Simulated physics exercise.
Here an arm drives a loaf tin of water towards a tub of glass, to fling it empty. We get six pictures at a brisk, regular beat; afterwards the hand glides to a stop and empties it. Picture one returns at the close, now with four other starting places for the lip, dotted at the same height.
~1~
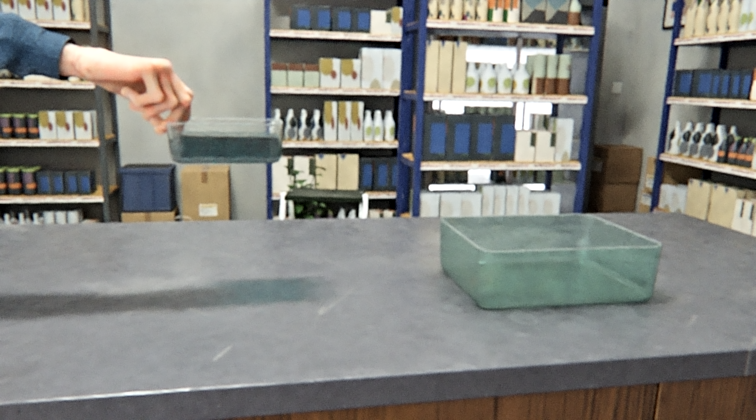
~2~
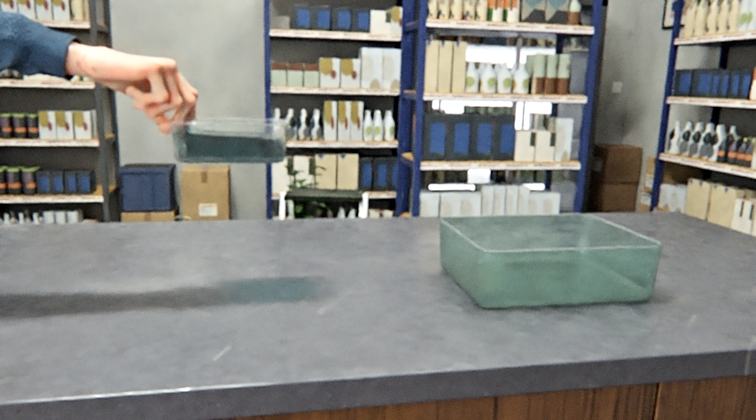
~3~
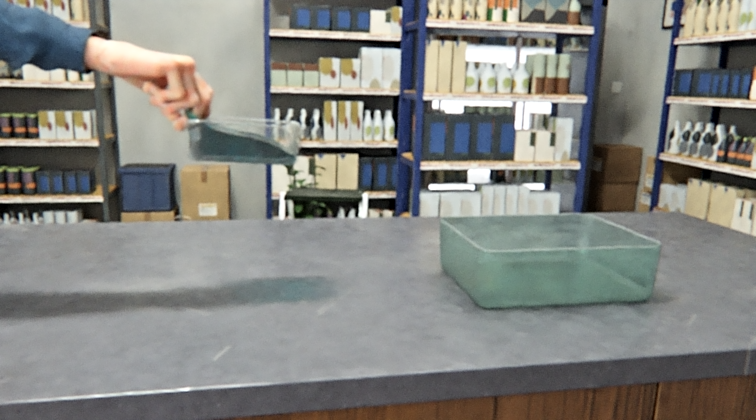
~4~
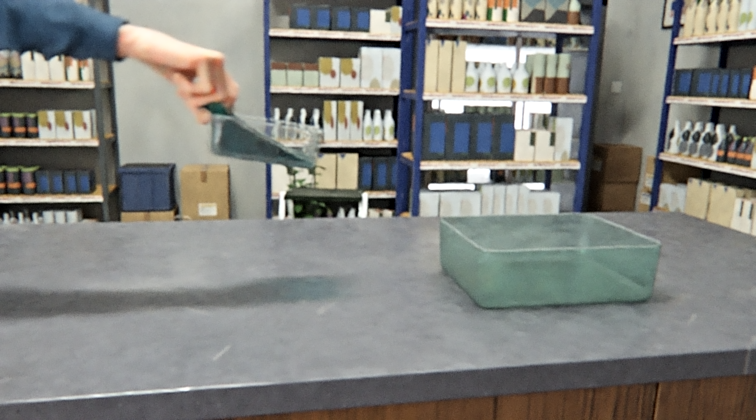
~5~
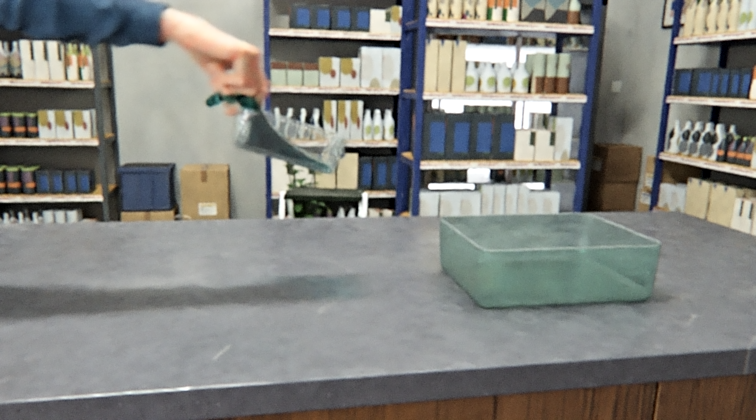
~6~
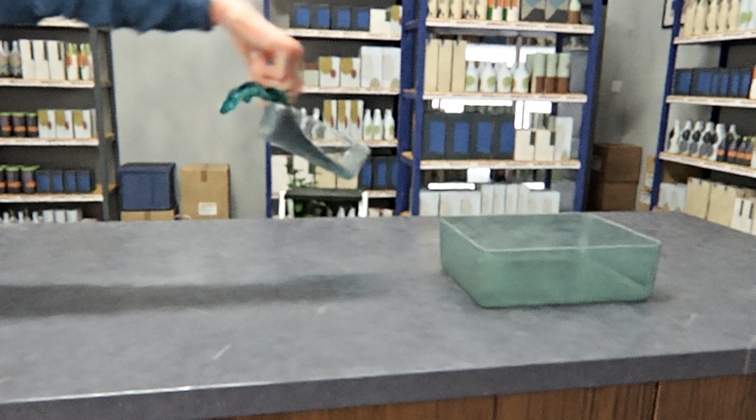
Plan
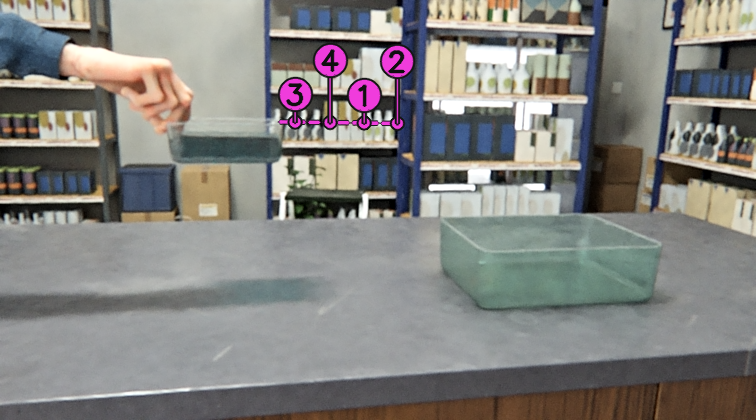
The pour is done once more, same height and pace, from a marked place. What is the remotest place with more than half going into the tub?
The limit is 4.
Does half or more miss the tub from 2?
No, not at all.
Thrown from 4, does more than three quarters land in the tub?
No, it does not.
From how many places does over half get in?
Three of them.
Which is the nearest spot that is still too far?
That would be 3.
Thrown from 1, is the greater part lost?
No, not at all.
On the marked copy, 1 at (364, 123); 2 at (397, 123); 3 at (295, 122); 4 at (330, 122).
If 1 is chosen, about 69 % lands in the tub, 28 % falls short and 3 % goes beside or beyond.
If 2 is chosen, about 75 % lands in the tub, 15 % falls short and 10 % goes beside or beyond.
If 3 is chosen, about 33 % lands in the tub, 62 % falls short and 5 % goes beside or beyond.
If 4 is chosen, about 63 % lands in the tub, 32 % falls short and 6 % goes beside or beyond.
